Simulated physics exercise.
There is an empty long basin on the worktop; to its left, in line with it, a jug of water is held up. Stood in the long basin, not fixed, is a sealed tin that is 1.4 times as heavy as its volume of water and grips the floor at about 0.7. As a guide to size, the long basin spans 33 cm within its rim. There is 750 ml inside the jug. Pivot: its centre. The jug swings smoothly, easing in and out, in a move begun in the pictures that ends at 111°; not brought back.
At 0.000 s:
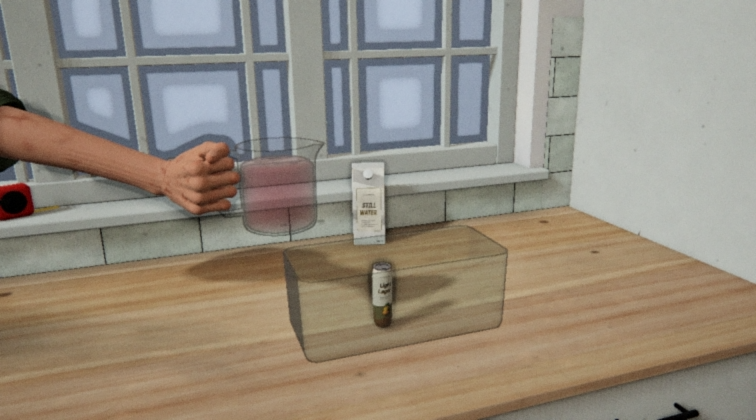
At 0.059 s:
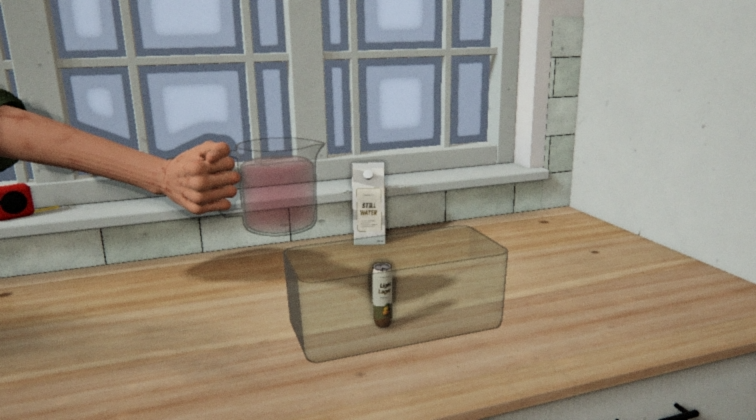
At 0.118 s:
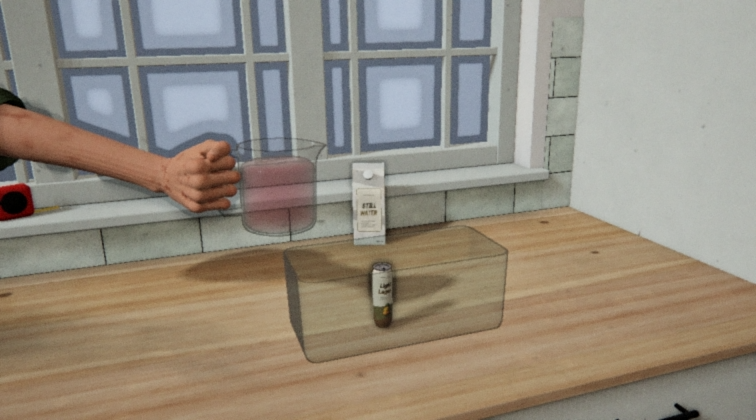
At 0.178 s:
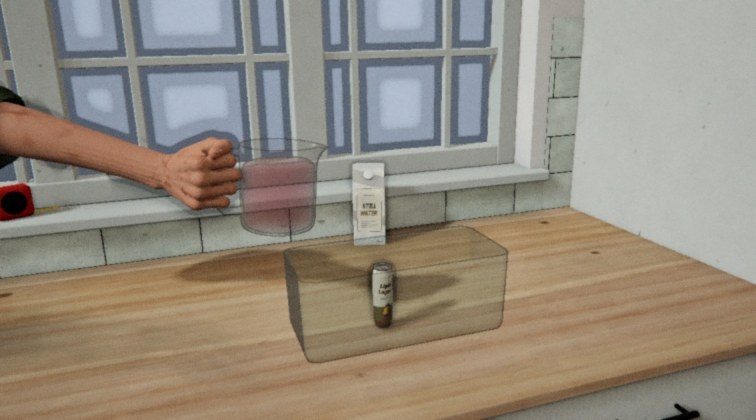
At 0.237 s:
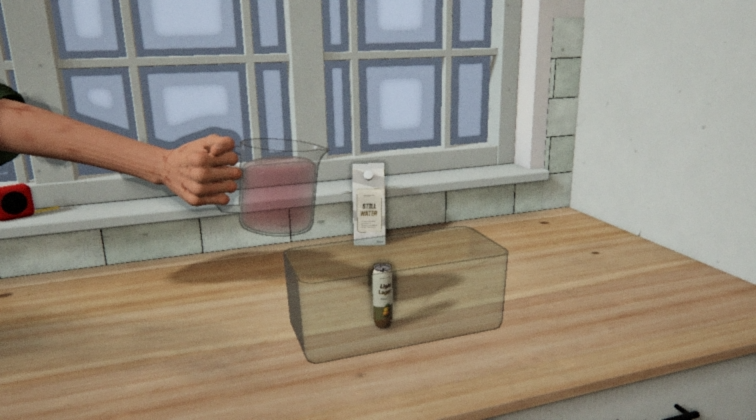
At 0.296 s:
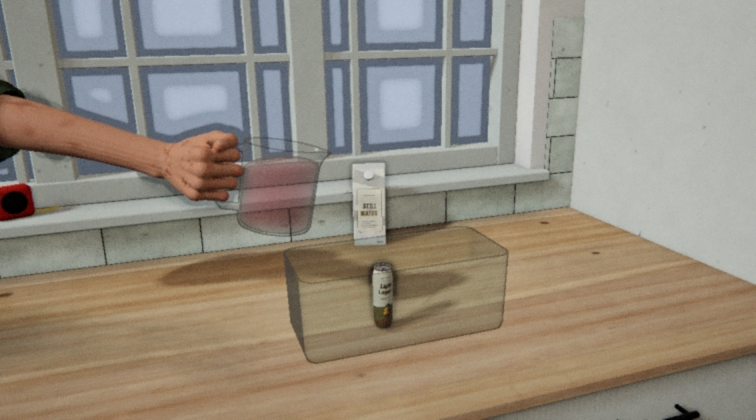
A hand holds a jug of pink liquid and slowly tilts it slightly right.
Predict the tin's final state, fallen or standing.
It will be floored.
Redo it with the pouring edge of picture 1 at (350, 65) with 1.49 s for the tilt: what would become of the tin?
Then the tin remains standing.
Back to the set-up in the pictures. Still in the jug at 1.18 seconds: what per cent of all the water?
Roughly 26 per cent.
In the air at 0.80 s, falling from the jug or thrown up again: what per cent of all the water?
It comes to about 12 percent.
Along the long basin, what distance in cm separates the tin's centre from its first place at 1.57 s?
Around 7 centimetres.
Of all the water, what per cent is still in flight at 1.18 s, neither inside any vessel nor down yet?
Some 14 % is up in the air.
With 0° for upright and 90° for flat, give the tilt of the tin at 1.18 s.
Measured tilt, approx.: 5 degrees.
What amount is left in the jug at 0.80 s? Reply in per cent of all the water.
About 84 per cent.
By 0.80 s the tilt is 62° and 85 per cent is still to pour; the tin stands where it began.
By 1.18 s the tilt is 99° and 26 per cent is still to pour; the tin leans 6°.
By 1.57 s the tilt is 111° and 1 per cent is still to pour; the tin lies on its side.
By 1.99 s the tilt is 111° and 0 per cent is still to pour; the tin lies on its side.
At rest the tin lies on its side.
